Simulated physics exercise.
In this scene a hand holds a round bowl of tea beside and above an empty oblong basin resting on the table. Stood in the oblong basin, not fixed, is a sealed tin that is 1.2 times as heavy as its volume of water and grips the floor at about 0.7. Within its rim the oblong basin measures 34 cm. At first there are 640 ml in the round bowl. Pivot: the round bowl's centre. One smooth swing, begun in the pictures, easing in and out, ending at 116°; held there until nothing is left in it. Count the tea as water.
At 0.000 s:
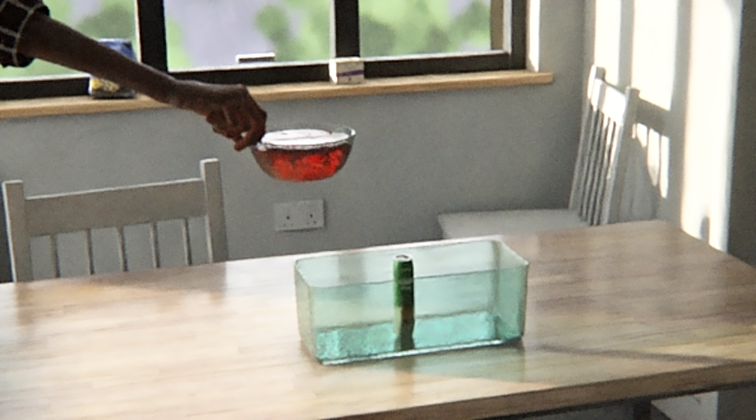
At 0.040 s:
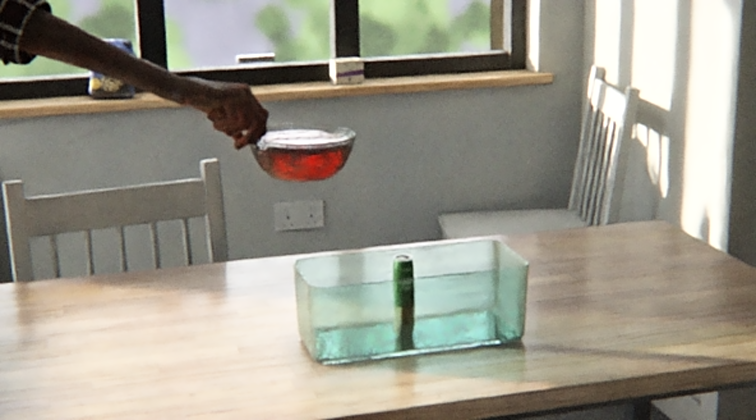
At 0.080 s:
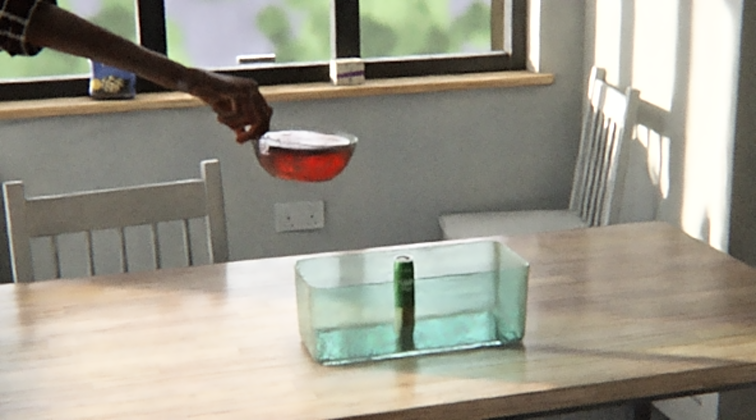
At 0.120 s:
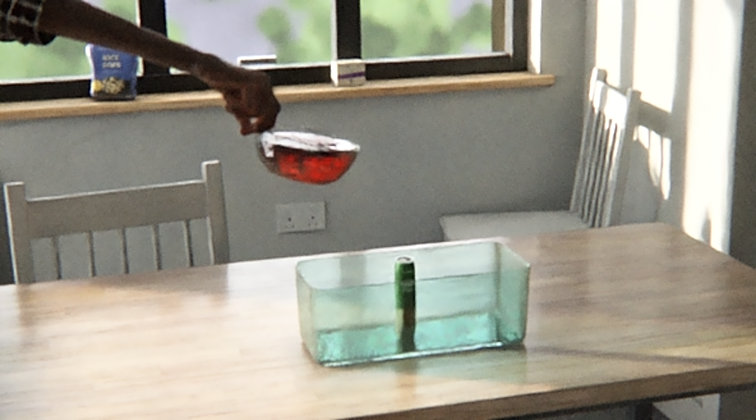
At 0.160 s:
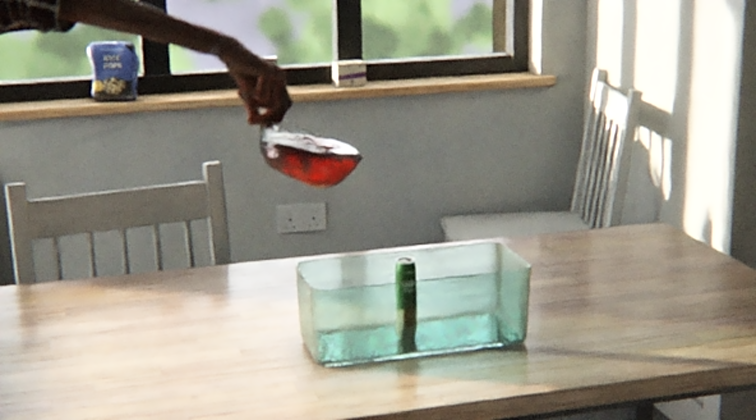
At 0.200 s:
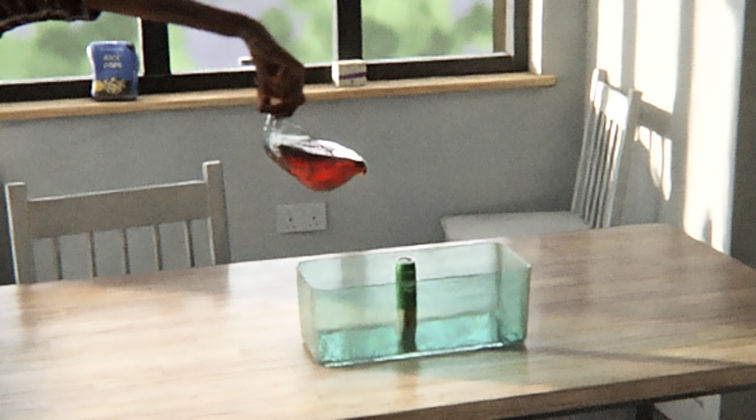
At a wooden table by a sunlit window, a hand holds a clear round bowl of red tea level above an oblong glass basin with a green tin standing in it. The hand rises and turns, slowly at first, tilting the bowl steeply down to the right, and the tea gathers toward its lower rim.
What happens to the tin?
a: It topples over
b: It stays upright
It topples over.
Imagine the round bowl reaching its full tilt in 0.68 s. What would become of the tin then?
Outcome - the tin remains standing.
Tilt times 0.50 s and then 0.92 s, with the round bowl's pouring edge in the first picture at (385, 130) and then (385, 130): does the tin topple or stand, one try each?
The tin stays vertical the first time and stays vertical the second time.
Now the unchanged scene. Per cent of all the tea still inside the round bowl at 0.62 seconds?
Around 0 percent of it.
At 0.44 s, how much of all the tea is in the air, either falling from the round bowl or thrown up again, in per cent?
Near 44 in a hundred.
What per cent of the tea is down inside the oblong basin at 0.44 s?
Around 54 percent.
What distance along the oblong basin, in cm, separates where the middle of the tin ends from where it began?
Around 9.5 cm.
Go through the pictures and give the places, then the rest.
In the first picture, it leans 0°; its right rim is at (352, 132); the tea meets the walls at (251, 143) and (349, 136); the oblong basin's rim runs from (302, 275) to (514, 253); the tin's top is at (403, 261).
In the second picture, it leans 2°; its right rim is at (353, 133); the tea meets the walls at (251, 143) and (349, 137).
In the third picture, it leans 7°; its right rim is at (355, 139); the tea meets the walls at (253, 141) and (351, 140).
In the fourth picture, it leans 16°; its right rim is at (357, 148); the tea meets the walls at (257, 139) and (355, 144).
In the fifth picture, it leans 27°; its right rim is at (358, 159); the tea meets the walls at (262, 139) and (353, 152); 4 per cent is over the edge.
In the sixth picture, it leans 40°; its right rim is at (355, 171); the tea meets the walls at (265, 141) and (335, 150); 12 per cent is over the edge.
Then, 0.44 s in, the tilt is 112° and 1 per cent is still to pour; the tin stands where it began.
Then, 0.62 s in, the tilt is 116° and 0 per cent is still to pour; the tin leans 8°.
Then, 0.80 s in, the tilt is 116° and 0 per cent is still to pour; the tin leans 22°.
Then, 1.00 s in, the tilt is 116° and 0 per cent is still to pour; the tin lies on its side.
Finally, the tin lies on its side.
